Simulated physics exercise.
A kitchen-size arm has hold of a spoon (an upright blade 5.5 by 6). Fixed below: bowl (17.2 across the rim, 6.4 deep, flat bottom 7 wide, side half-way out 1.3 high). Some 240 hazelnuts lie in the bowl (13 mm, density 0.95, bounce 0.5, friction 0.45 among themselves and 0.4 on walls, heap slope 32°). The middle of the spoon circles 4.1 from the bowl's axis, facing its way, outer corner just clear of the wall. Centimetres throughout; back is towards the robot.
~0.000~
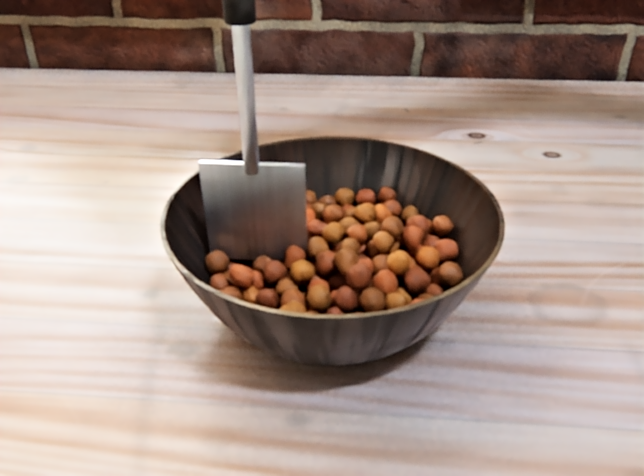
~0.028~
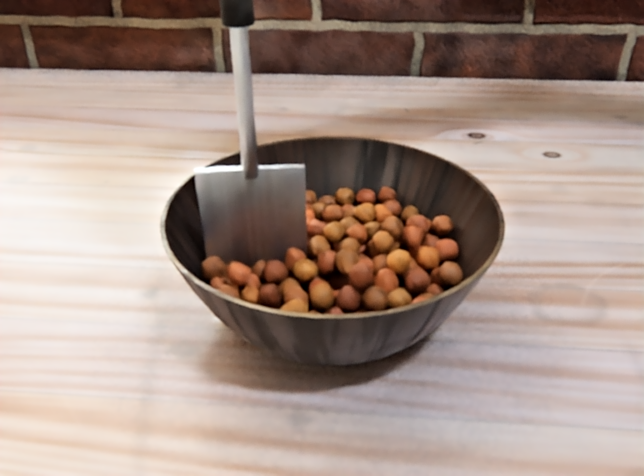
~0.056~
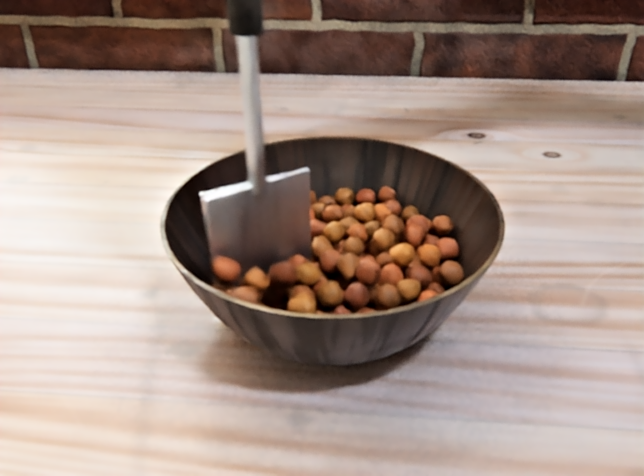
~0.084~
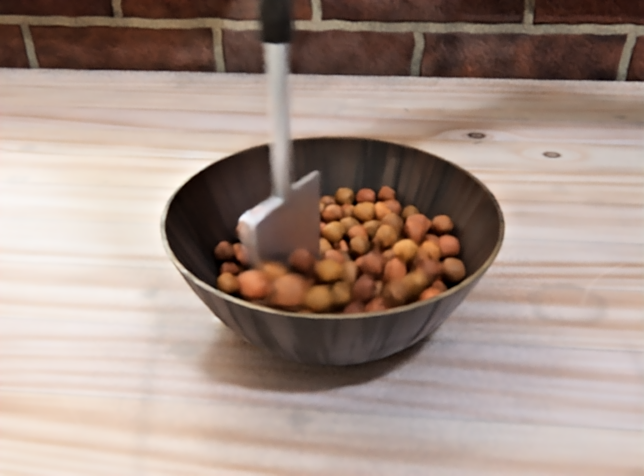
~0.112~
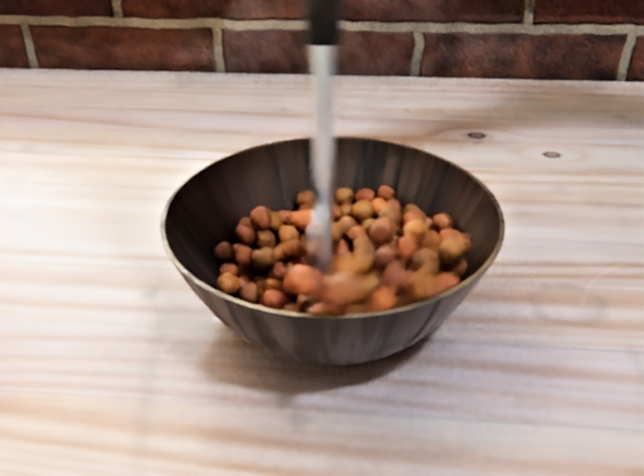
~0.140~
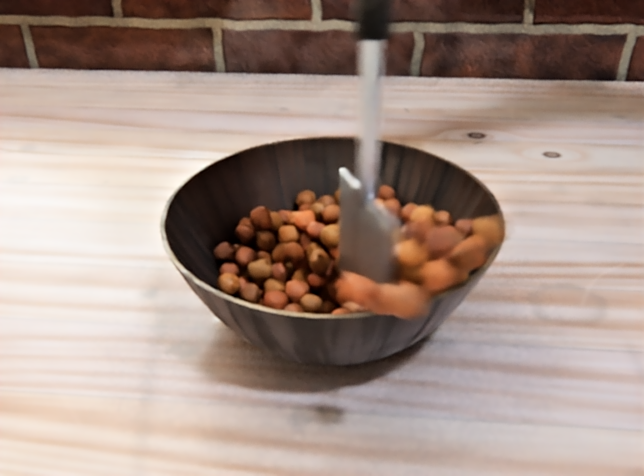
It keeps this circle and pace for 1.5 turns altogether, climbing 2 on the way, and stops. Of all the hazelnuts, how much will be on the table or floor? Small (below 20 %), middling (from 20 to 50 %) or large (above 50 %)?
Share on the table or floor: Middling (from 20 to 50 %).
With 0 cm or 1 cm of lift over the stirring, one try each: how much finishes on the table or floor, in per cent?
About 45 and 40 per cent.
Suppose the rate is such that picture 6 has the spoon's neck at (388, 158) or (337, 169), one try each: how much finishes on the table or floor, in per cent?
About 30 and 20 per cent.
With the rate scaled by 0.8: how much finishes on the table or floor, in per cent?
Some 25 per cent.
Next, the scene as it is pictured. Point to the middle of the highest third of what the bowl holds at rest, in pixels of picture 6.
At about (351, 289).
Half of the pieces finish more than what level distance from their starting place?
About 4 cm.
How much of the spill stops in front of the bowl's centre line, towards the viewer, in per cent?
About 30 per cent.
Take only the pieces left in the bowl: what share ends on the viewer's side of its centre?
Roughly 60 per cent.
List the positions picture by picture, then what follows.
In the first picture, spoon neck at (249, 136), 0° round; upper third of the load around (348, 251), from x 215 to 450, top at y 195; 237 in the bowl.
In the second picture, spoon neck at (248, 140), 10° round; upper third of the load around (348, 252), from x 215 to 450, top at y 195.
In the third picture, spoon neck at (256, 154), 35° round; upper third of the load around (349, 257), from x 225 to 450, top at y 195.
In the fourth picture, spoon neck at (283, 165), 62° round; upper third of the load around (357, 259), from x 225 to 450, top at y 195.
In the fifth picture, spoon neck at (324, 170), 89° round; upper third of the load around (379, 259), from x 225 to 460, top at y 195; 236 in the bowl, 1 in flight or on the tool.
In the sixth picture, spoon neck at (368, 164), 117° round; upper third of the load around (403, 248), from x 225 to 490, top at y 195; 235 in the bowl, 2 in flight or on the tool.
After 0.31 s, 278° round, highest piece 14 above the table; 198 in the bowl, 8 on the table or floor, 31 in flight or on the tool.
After 0.47 s, 80° round, highest piece 8 above the table; 178 in the bowl, 48 on the table or floor, 11 in flight or on the tool.
After 0.76 s, 180° round, highest piece 5 above the table; 171 in the bowl, 66 on the table or floor.
After 1.46 s, 180° round, highest piece 5 above the table; 171 in the bowl, 66 on the table or floor.
At rest, 171 in the bowl, 66 on the table or floor. That is 28 % on the table or floor.
